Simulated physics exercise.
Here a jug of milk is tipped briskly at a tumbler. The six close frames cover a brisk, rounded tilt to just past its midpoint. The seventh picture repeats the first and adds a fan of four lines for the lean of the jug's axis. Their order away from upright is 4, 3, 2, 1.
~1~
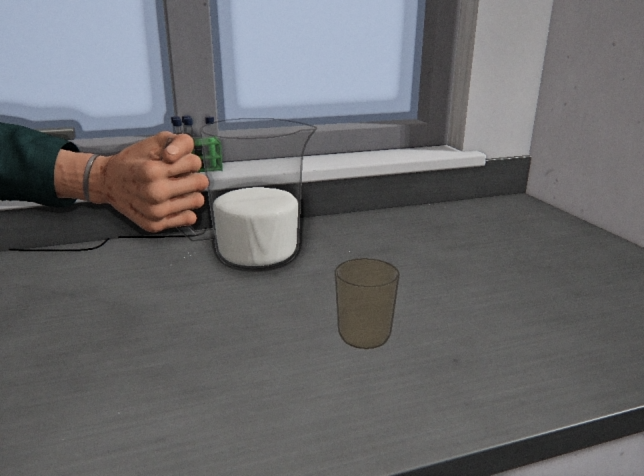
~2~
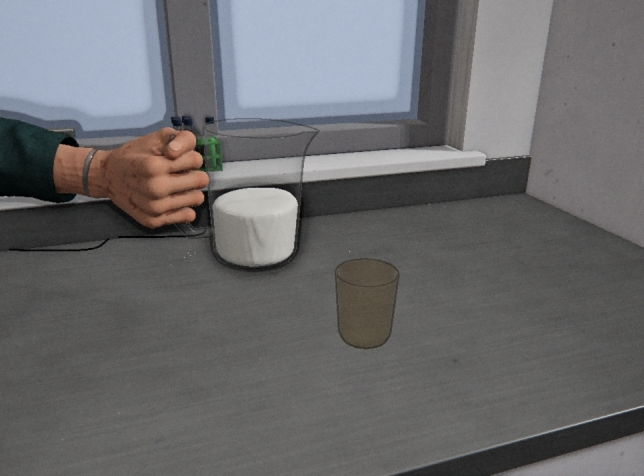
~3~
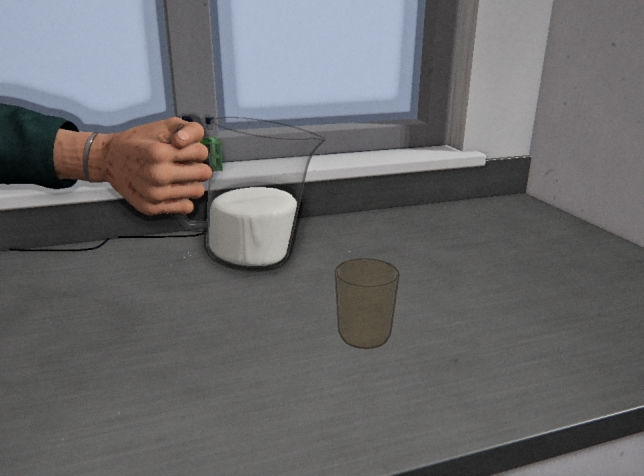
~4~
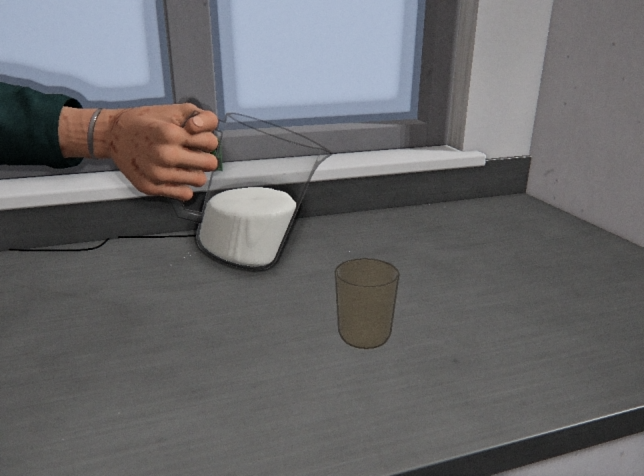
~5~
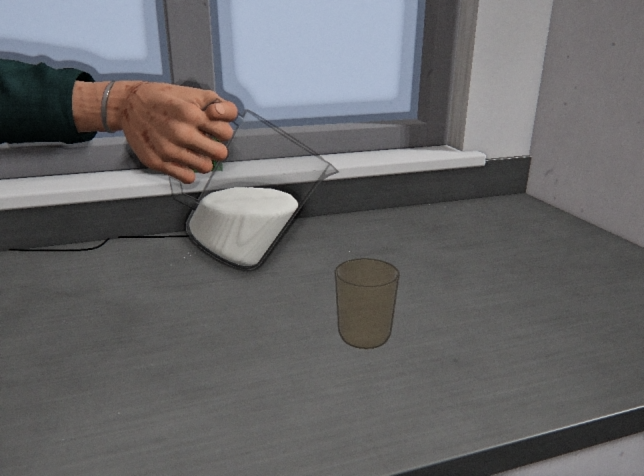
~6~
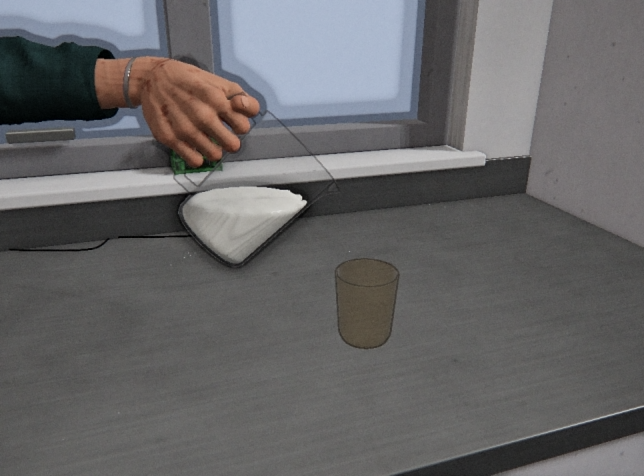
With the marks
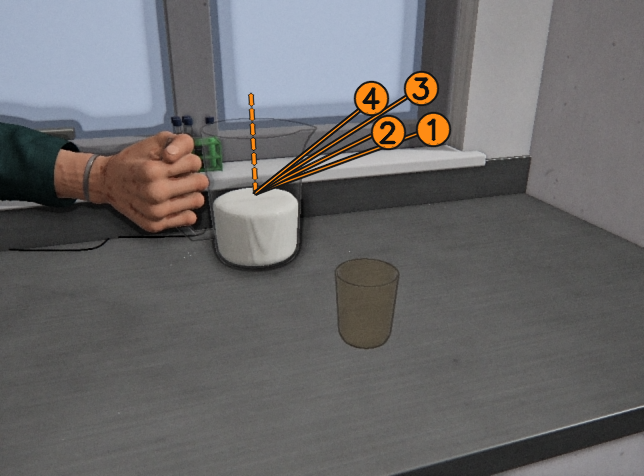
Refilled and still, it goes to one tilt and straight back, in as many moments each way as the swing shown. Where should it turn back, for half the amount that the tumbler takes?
The answer is line 1.
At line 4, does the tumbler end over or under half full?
Under.
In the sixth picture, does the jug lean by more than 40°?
Yes.
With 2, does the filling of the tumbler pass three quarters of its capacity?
No.
In orange, 1 at (417, 133); 2 at (371, 135); 3 at (406, 97); 4 at (358, 110).
With 1, the tumbler ends with about 48 % of what it can hold.
With 2, the tumbler ends with about 27 % of what it can hold.
With 3, the tumbler ends with about 11 % of what it can hold.
With 4, the tumbler ends with about 2 % of what it can hold.
